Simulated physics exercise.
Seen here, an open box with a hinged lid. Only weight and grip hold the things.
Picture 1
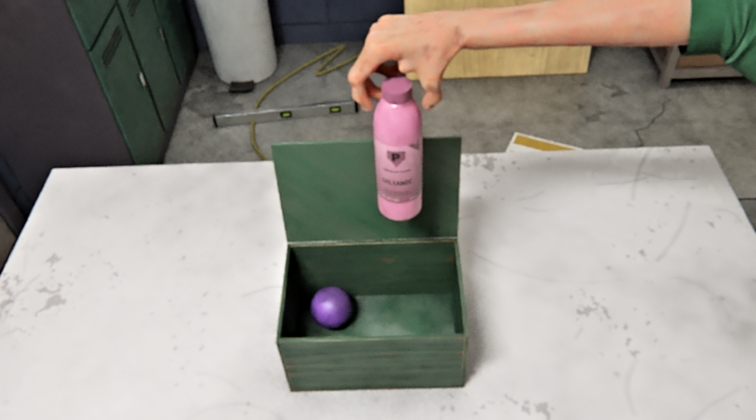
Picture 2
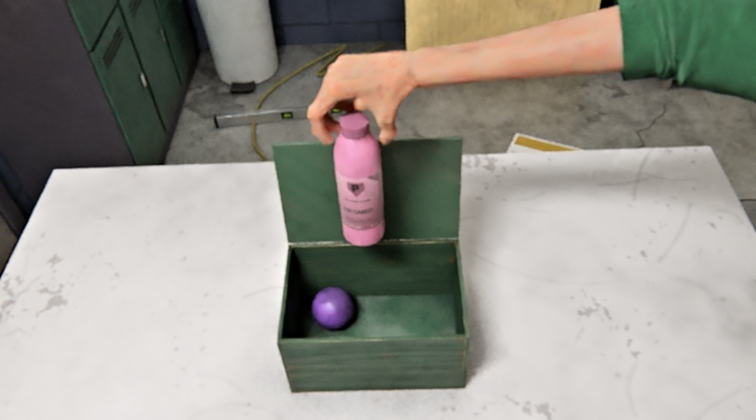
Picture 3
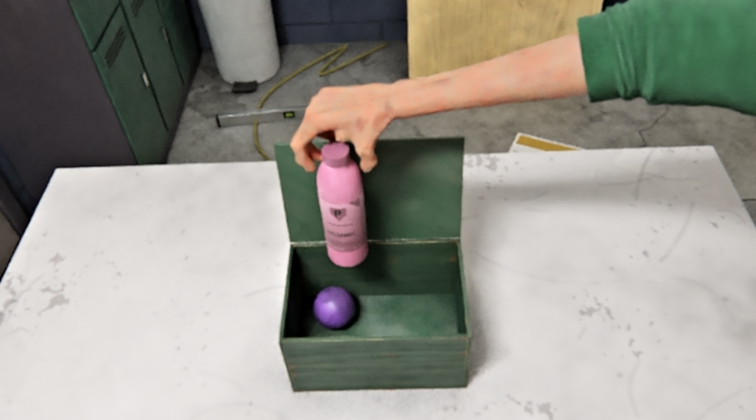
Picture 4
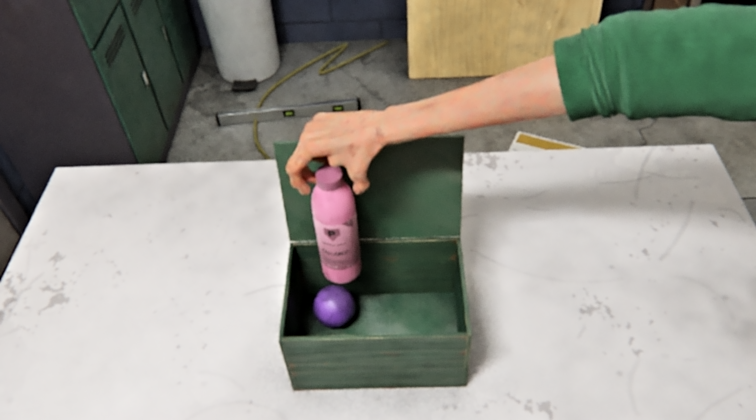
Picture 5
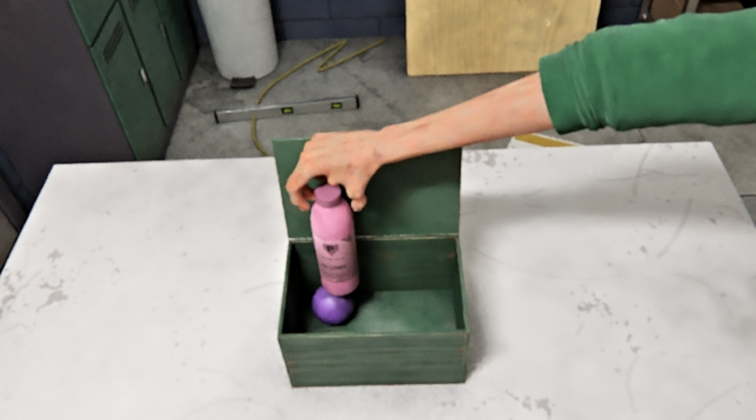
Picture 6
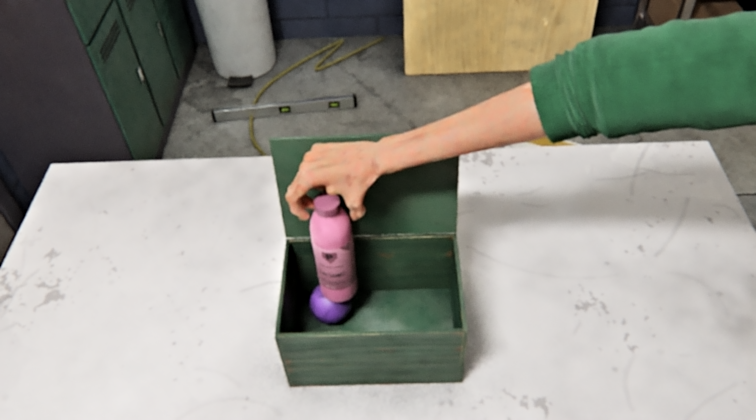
In an open green box holding a purple ball, a hand lowers a pink bottle.
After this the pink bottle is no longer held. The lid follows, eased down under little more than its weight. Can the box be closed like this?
The lid closes.
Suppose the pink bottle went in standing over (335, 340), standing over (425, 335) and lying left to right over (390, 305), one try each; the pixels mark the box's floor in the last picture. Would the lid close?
First, it stays ajar; second, it is held up; third, it sits on the rim.
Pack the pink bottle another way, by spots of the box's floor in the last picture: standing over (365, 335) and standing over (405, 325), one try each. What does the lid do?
First, it stays ajar; second, it is held up.
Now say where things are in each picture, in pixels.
Still above its spot; pink bottle (399, 150); purple ball (332, 308), in the first frame.
Still above its spot; pink bottle (360, 180); purple ball (333, 308), in the second frame.
Still above its spot; pink bottle (342, 205); purple ball (335, 308), in the third frame.
Still above its spot; pink bottle (336, 225); purple ball (334, 306), in the fourth frame.
Still above its spot; pink bottle (335, 240); purple ball (333, 304), in the fifth frame.
Put in, still held; pink bottle (334, 248), in the sixth frame.
Then, 0.50 s past the last view, pink bottle on its side near (389, 282); purple ball displaced a little.
Then, 1.00 s past the last view, lid starting down; pink bottle on its side near (391, 350); purple ball displaced a little.
Then, 1.60 s past the last view, lid 59° above the rim; pink bottle on its side near (391, 350); purple ball displaced a little.
Then, 2.10 s past the last view, lid 20° above the rim; pink bottle on its side near (391, 350); purple ball displaced a little.
Finally, lid shut; down or leaning hard in the box, pink bottle; purple ball still in place. Final places as the last picture's camera would see them, pink bottle near (391, 350).
